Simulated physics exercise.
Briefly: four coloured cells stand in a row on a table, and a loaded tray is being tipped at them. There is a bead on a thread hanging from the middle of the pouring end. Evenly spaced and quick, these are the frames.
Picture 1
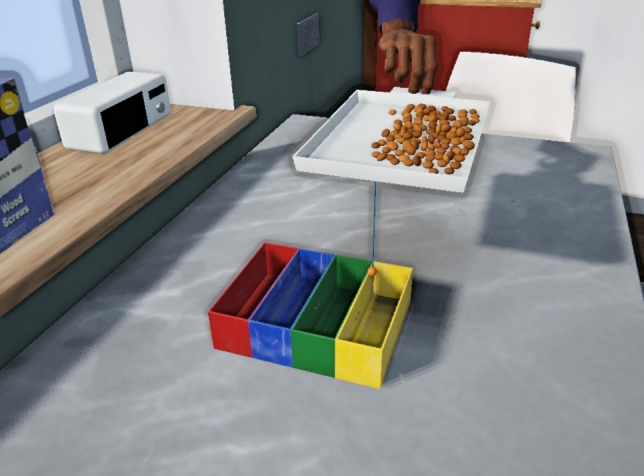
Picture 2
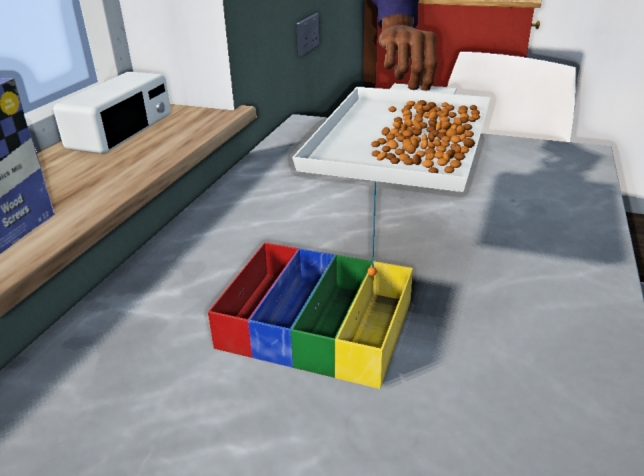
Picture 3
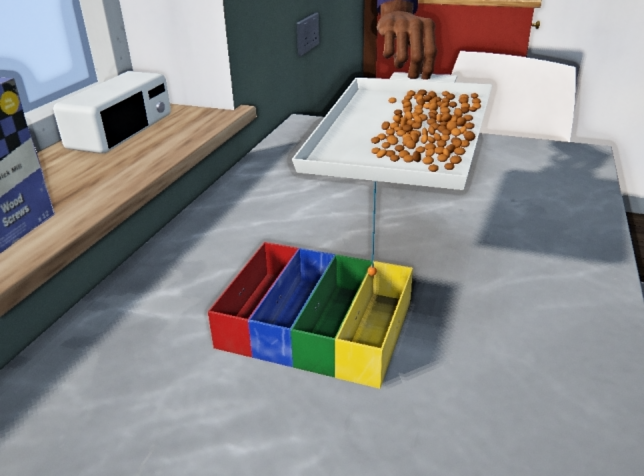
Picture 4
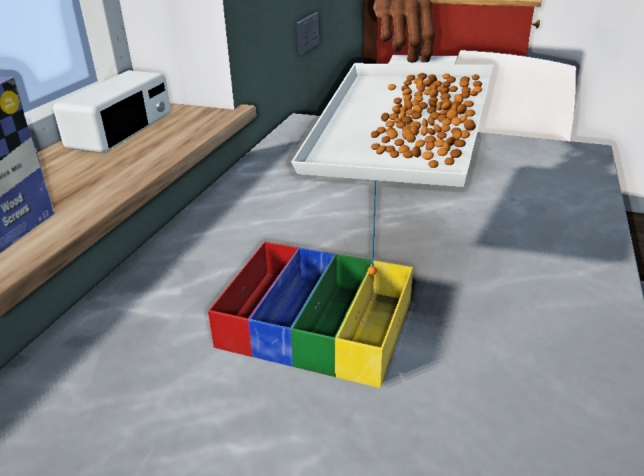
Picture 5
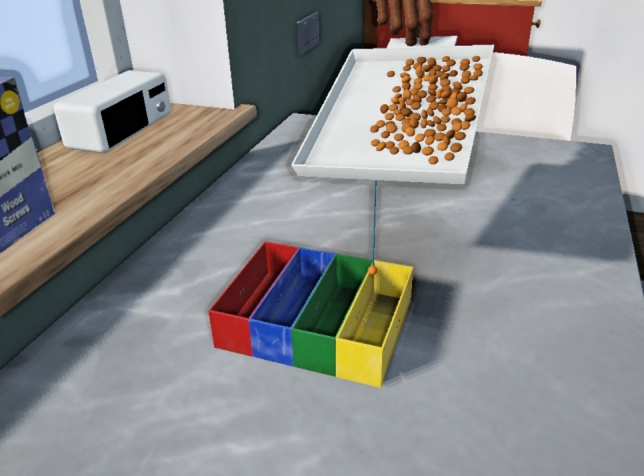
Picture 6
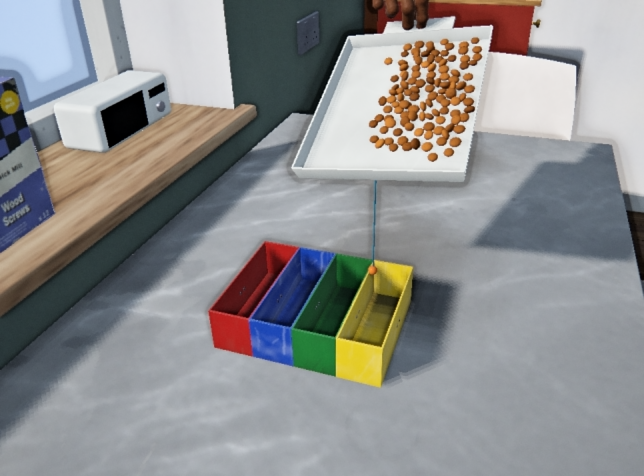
A white tray loaded with small brown pieces rose at its far end as a hand behind it moved up, steepening the tray's slope toward the red, blue, green and yellow cells on the table.
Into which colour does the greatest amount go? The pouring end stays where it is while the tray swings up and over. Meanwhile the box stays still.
The greatest amount goes into blue.
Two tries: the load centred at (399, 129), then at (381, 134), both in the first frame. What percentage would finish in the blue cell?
You'd get about 50 per cent first and about 50 per cent second.
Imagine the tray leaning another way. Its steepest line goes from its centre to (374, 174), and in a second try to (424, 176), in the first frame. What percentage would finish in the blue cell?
First heading roughly 10 %, second roughly 0 %.
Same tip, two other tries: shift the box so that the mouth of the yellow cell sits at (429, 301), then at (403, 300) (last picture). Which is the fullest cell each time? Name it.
First try: The red one; second try: The blue one.
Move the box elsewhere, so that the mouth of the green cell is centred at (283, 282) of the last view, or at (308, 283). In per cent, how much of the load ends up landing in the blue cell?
Around 0 and then 10 per cent.
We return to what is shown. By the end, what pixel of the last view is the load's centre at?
Near pixel (303, 324).
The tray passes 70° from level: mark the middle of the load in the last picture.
Check around (338, 171) in the last picture.
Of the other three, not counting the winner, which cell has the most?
Second place goes to the cell in green.
Soon after the last picture, tray tipped steeply; most on the tray; about a quarter falling or outside the box.
A little later, tray tipped past a quarter turn; a small part on the tray; about a third in the blue cell; about a quarter in the green cell; a small part in the yellow cell; a small part in the red cell; about a quarter falling or outside the box.
Later still, tray tipped past a quarter turn; about half in the blue cell; about a quarter in the green cell; a small part in the yellow cell; a small part in the red cell; a small part falling or outside the box.
At rest, tray tipped past a quarter turn; about half in the blue cell; about a quarter in the green cell; a small part in the yellow cell; a small part in the red cell; a small part outside the box.
